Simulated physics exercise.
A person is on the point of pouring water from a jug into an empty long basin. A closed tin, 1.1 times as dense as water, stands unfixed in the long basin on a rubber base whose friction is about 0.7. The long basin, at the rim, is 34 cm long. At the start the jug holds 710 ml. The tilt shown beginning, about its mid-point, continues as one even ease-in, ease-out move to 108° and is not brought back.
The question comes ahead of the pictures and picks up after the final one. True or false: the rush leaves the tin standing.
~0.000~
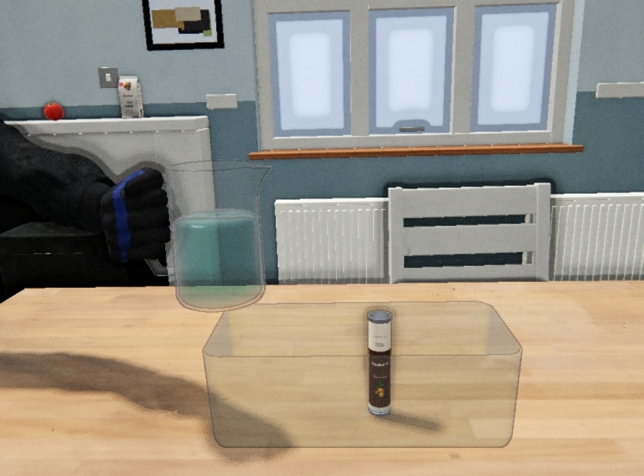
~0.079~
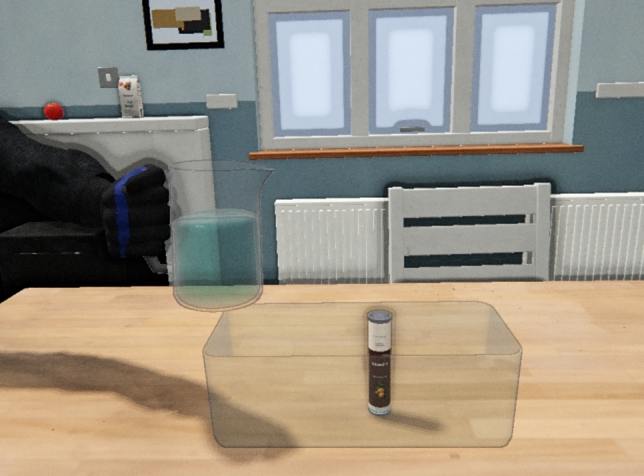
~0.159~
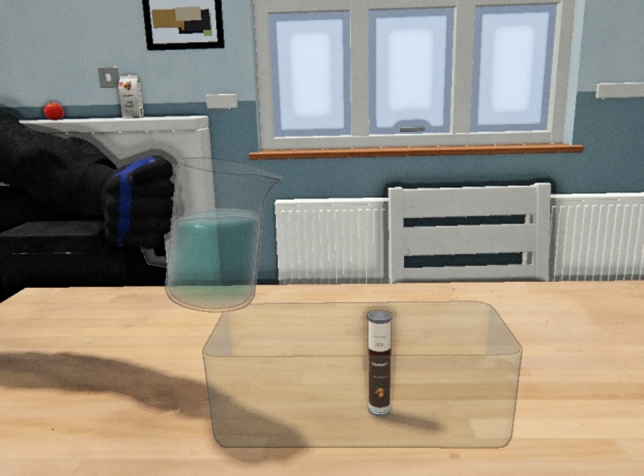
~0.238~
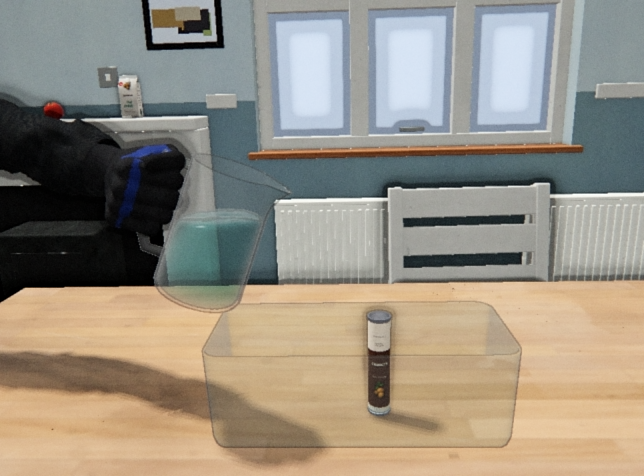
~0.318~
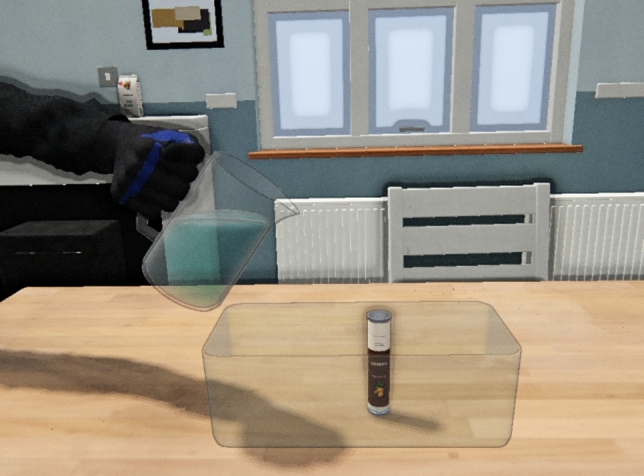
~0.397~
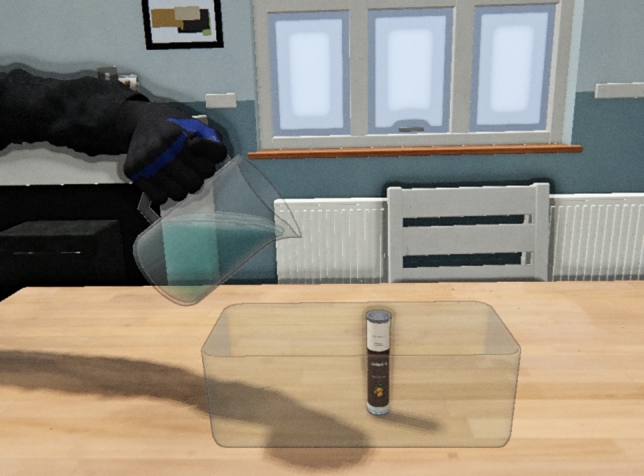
True.
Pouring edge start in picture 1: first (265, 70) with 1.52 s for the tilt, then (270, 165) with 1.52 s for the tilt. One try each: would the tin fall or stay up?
Run one: It tumbles. Run two: It does not tip.
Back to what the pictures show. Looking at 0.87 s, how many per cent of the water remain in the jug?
What remains is about 24 percent of it all.
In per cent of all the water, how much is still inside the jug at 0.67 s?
Roughly 72 percent.
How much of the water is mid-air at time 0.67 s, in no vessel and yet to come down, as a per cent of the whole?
I'd say close to 16 per cent.
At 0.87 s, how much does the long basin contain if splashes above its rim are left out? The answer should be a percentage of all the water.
I'd put it at roughly 64 per cent.
By 0.67 s the tilt is 100° and 71 per cent is still to pour; the tin stands where it began.
By 0.87 s the tilt is 108° and 24 per cent is still to pour; the tin stands where it began.
By 1.08 s the tilt is 108° and 5 per cent is still to pour; the tin stands where it began.
By 1.31 s the tilt is 108° and 0 per cent is still to pour; the tin stands where it began.
At rest the tin stands where it began.
